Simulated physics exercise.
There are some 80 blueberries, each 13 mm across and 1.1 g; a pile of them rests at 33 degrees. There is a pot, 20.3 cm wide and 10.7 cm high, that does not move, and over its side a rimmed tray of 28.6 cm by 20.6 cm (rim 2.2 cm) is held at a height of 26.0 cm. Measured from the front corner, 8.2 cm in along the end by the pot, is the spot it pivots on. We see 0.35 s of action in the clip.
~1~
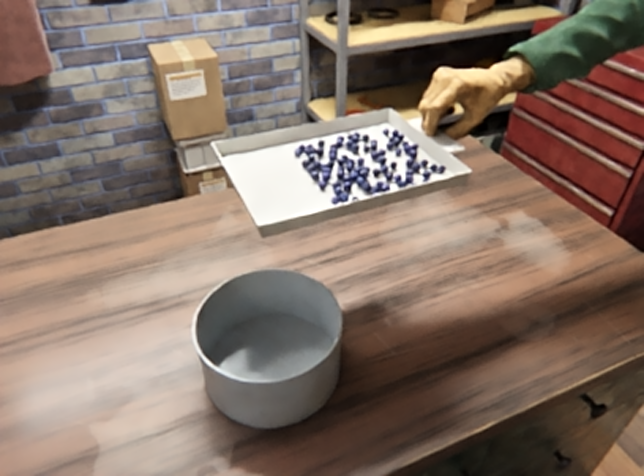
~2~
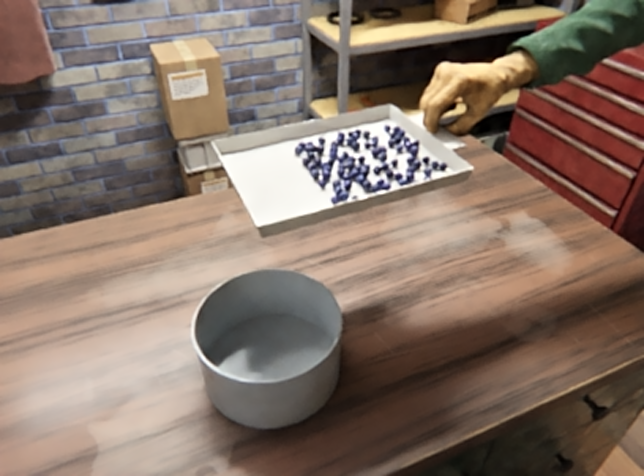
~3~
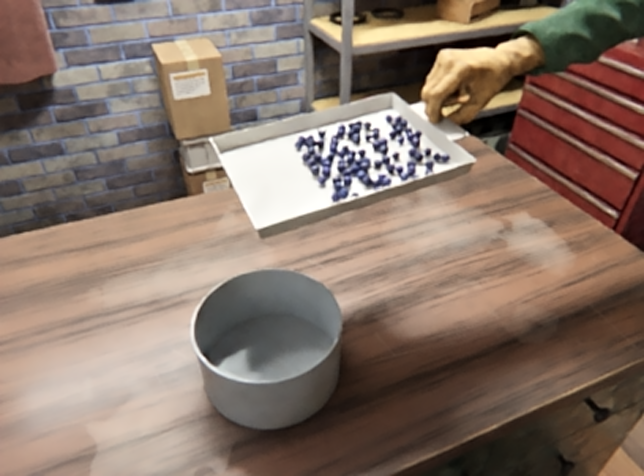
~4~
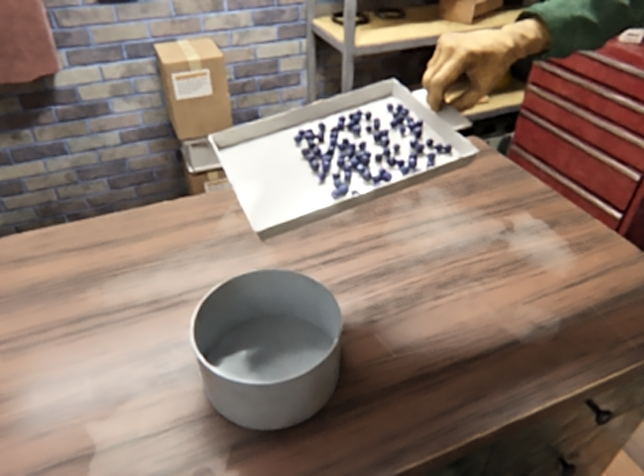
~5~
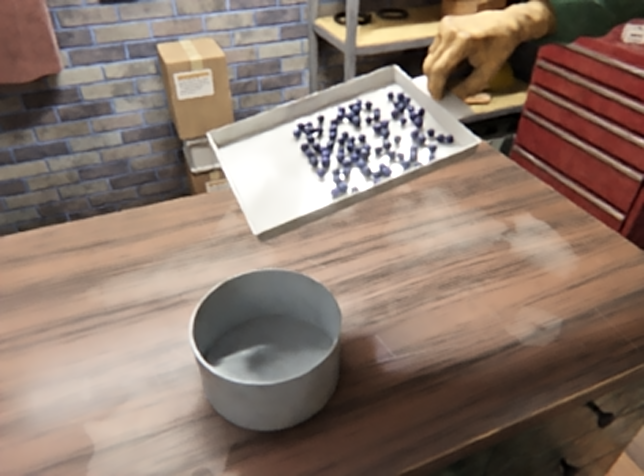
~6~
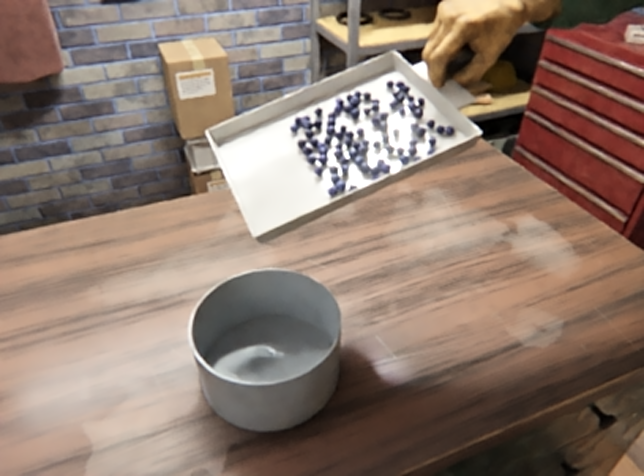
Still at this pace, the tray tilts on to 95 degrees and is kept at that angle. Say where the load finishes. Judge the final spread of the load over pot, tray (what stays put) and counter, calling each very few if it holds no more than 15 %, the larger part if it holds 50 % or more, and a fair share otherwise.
Final spread - pot: The larger part, tray: Very few, counter: Very few.
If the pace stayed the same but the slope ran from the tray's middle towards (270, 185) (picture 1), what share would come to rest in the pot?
I'd estimate about 40 %.
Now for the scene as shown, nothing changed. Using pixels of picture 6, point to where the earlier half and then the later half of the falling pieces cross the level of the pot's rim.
Roughly (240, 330) to begin with, later roughly (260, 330).
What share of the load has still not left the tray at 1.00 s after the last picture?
90%, roughly.
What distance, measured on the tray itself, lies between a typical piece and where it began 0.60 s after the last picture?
By then it sits near 13 cm from where it began.
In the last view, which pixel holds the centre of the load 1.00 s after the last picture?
Around (272, 206).
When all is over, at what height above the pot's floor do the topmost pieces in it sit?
Roughly 2.5 centimetres.
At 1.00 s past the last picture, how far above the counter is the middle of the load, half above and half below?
I'd put it near 28 cm.
Then, 0.60 s after the last picture, tilt 54 degrees; the tray holds 100 %, the pot 0 %.
Then, 1.00 s after the last picture, tilt 78 degrees; the tray holds 90 %, the pot 10 %.
Then, 1.48 s after the last picture, tilt 95 degrees; the tray holds 45 %, the pot 15 %.
In the end, pot 100 %, tray 0 %, counter 0 %.
